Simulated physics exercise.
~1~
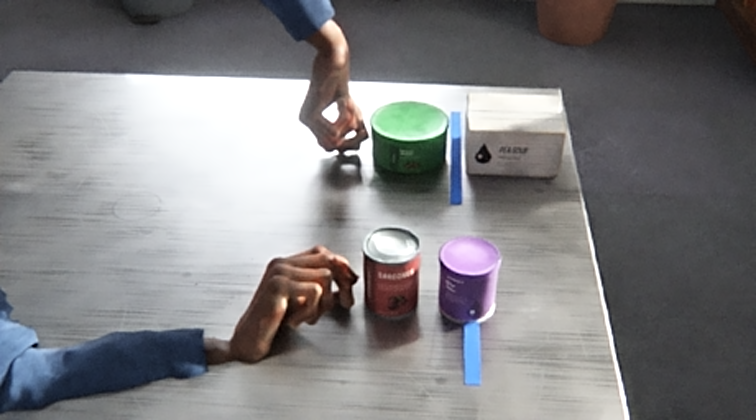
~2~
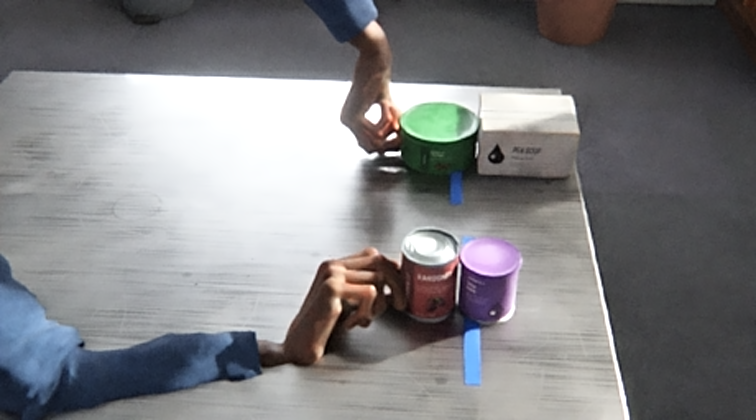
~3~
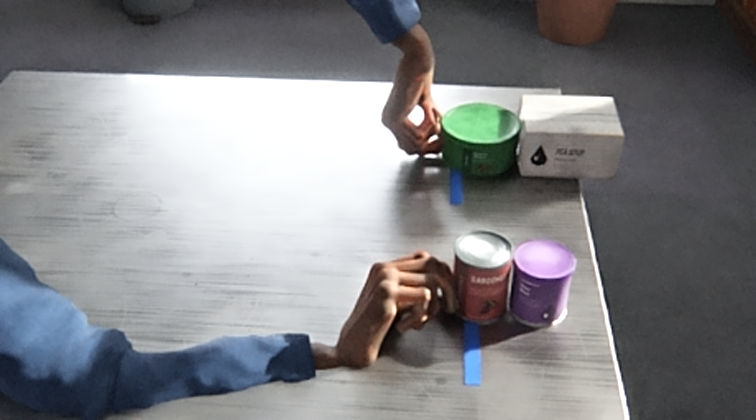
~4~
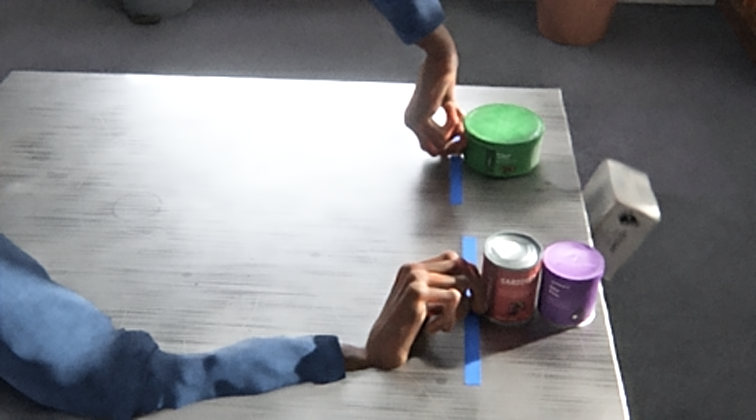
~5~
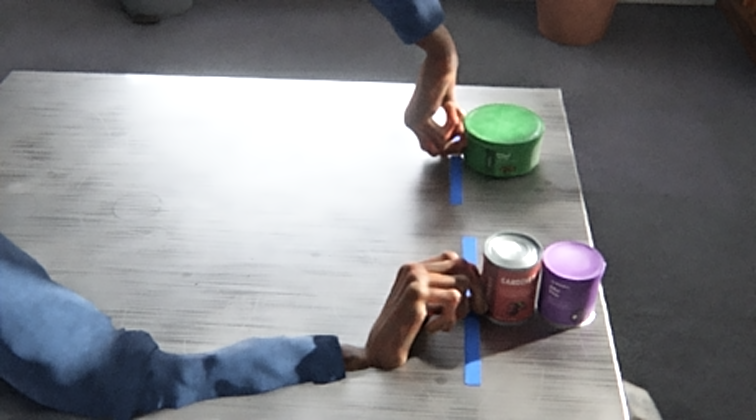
To begin with, two hands in blue sleeves rest on a grey tabletop, the far one behind a green tub with a white box ahead of it, the near one behind a red tin beside a purple tin. Both hands push their rows to the right, past strips of blue tape, towards the table's edge. The white box slides out over the edge, then tips and drops as the hands come to a stop by the tape. Finally, the box has fallen almost out of view below the table, while the green tub and both upright tins remain on top, the purple one close to the edge.
